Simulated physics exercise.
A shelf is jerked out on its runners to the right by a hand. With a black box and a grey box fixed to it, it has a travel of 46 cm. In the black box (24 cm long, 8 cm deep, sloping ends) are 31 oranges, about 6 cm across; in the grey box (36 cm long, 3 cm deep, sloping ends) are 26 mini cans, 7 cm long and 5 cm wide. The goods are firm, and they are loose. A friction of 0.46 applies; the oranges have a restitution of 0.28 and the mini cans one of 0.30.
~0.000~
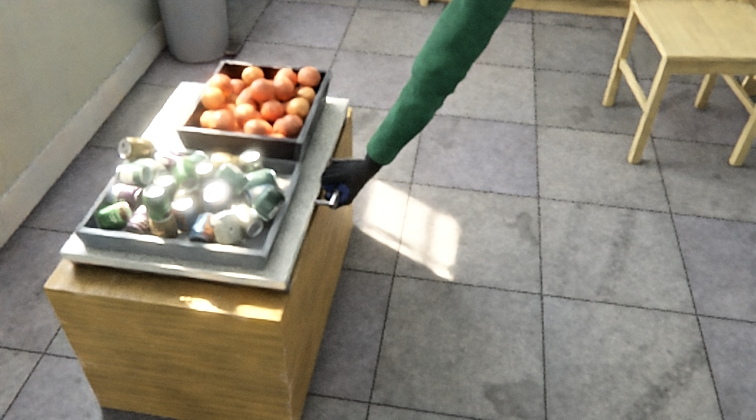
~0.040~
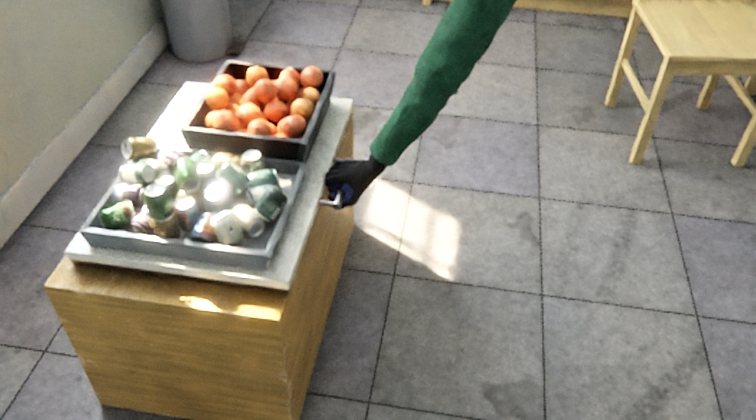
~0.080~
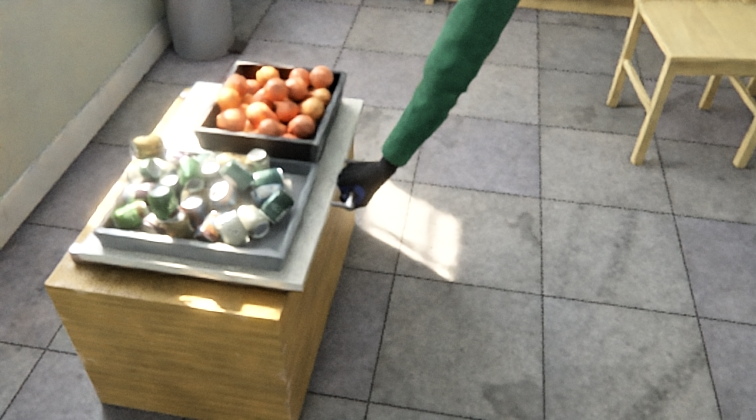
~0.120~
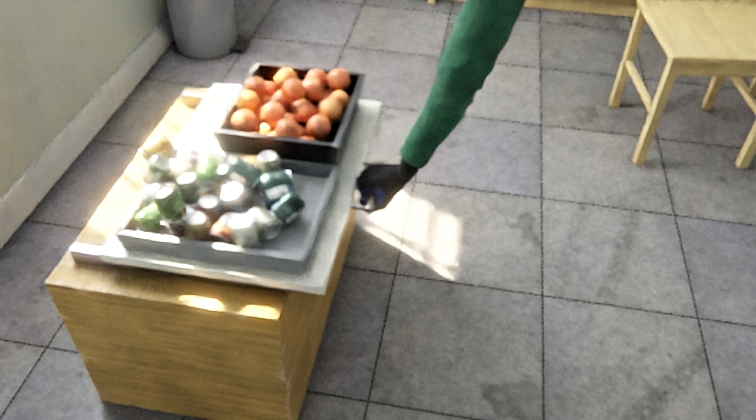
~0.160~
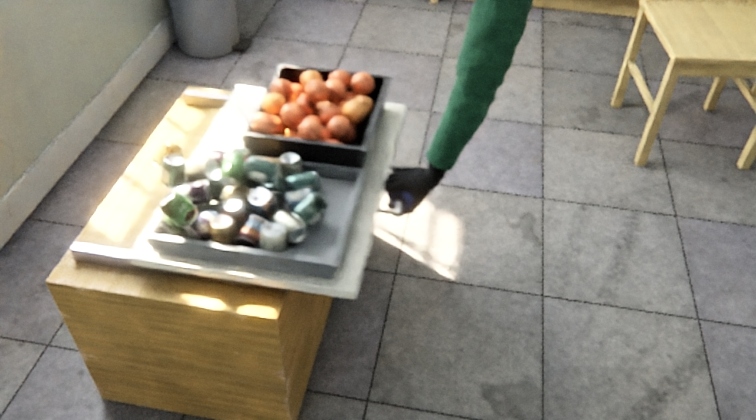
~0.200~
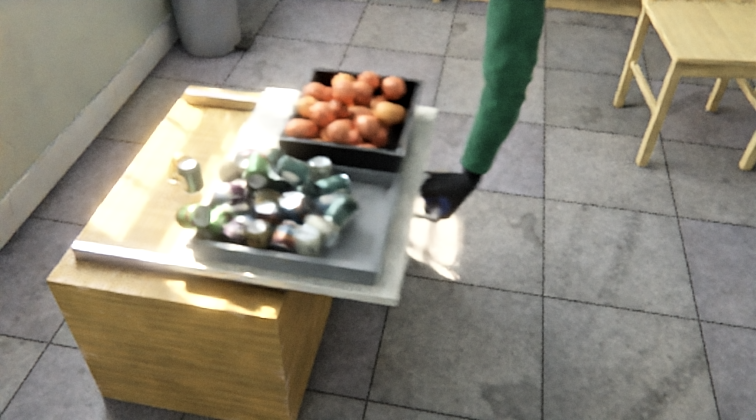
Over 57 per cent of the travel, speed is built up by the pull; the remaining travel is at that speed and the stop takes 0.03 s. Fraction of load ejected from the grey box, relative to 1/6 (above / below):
Above 1/6.
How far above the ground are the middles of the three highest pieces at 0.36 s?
I'd put it close to 68 cm.
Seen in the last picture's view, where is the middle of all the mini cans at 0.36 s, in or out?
Roughly at (427, 219).
After 0.28 s, end of travel.
After 0.36 s, the black box has all 31 and the grey box is down by 4 of 26.
After 0.48 s, the black box is down by 6 of 31 and the grey box is down by 9 of 26.
After 0.70 s, the black box is down by 6 of 31 and the grey box is down by 12 of 26.
When it is over (at 1.13 s), the black box is down by 6 of 31 and the grey box is down by 12 of 26. Asked share, 12 of 26, 46 per cent.
